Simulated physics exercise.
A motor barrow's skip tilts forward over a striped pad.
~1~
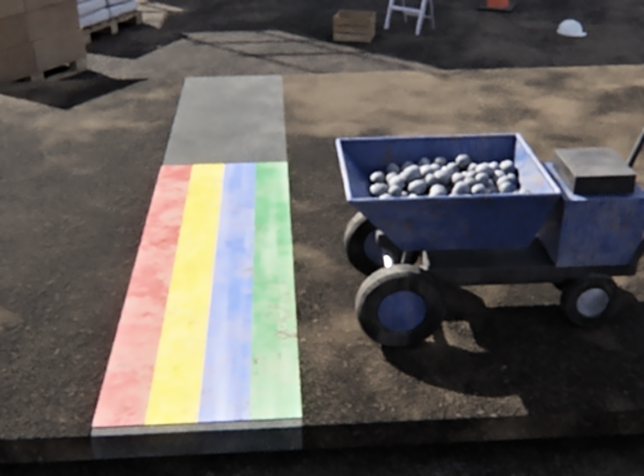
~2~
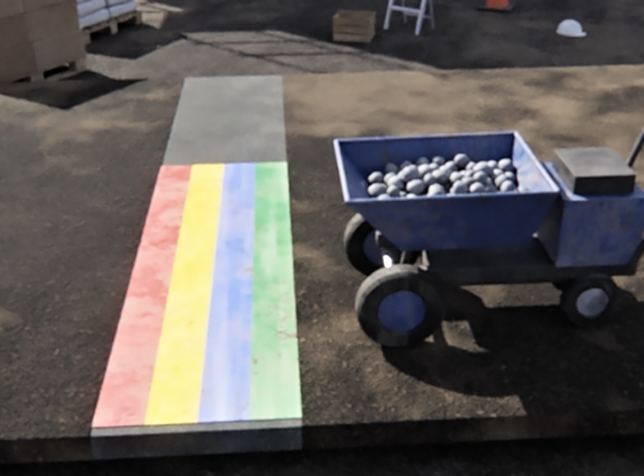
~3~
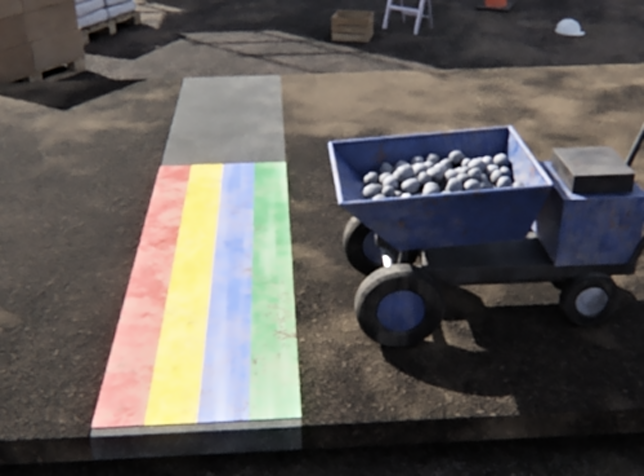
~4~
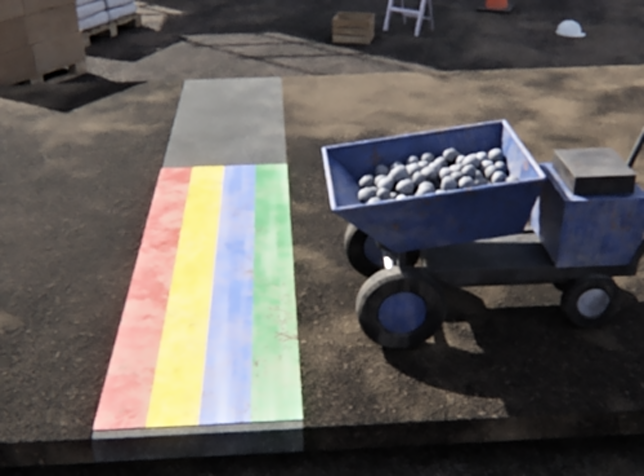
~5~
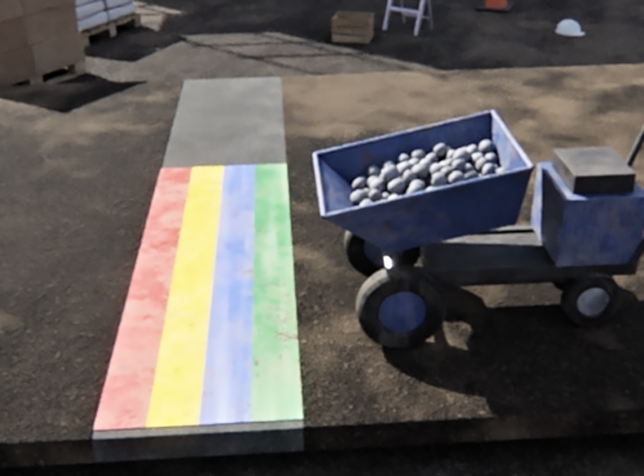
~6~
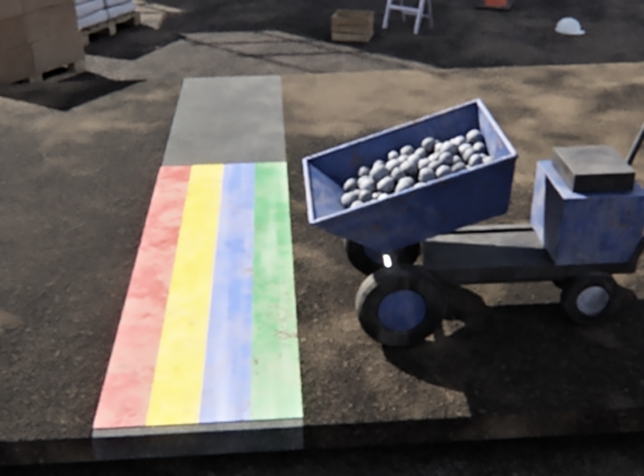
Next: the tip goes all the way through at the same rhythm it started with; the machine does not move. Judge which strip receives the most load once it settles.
The strip receiving the most is the blue one.
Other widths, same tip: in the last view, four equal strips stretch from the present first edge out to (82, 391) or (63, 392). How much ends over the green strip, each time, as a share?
10 % and 20 %.
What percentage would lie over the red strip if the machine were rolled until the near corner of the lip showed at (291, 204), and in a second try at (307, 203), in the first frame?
The first position yields around 20 per cent; the second yields around 20 per cent.
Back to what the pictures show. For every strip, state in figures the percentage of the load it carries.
So the green strip ends with 10 %, the blue strip with 35 %, the yellow strip with 15 % and the red strip with 10 %.
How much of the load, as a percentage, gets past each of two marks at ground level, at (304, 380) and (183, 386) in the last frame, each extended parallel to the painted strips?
Result, first then second: 70 %, 20 %.
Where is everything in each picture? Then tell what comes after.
The first picture shows lip of the skip at (351, 202), level; top of the load at (459, 181), round cobbles; green strip at (275, 377); blue strip at (226, 379); yellow strip at (177, 381); red strip at (128, 383).
The second picture shows lip of the skip at (348, 203), level; top of the load at (472, 177).
The third picture shows lip of the skip at (342, 205), tipped barely; top of the load at (467, 173).
The fourth picture shows lip of the skip at (335, 211), tipped a little; top of the load at (461, 171).
The fifth picture shows lip of the skip at (324, 217), tipped a little; top of the load at (466, 172).
The sixth picture shows lip of the skip at (313, 224), tipped clearly; top of the load at (454, 165); green strip at (275, 377); blue strip at (227, 379); yellow strip at (178, 382); red strip at (129, 384).
Soon, skip tipped steeply; all in the skip.
A while on, skip tipped right over; about half in the skip; a small part over the green strip; about a third over the blue strip; a small part over the yellow strip.
Towards the end, skip tipped right over; about a quarter in the skip; a small part over the green strip; about a third over the blue strip; about a quarter over the yellow strip; a small part over the red strip; a small part off the paint.
Finally, skip tipped right over; about a quarter in the skip; a small part over the green strip; about a third over the blue strip; about a quarter over the yellow strip; a small part over the red strip; a small part off the paint.
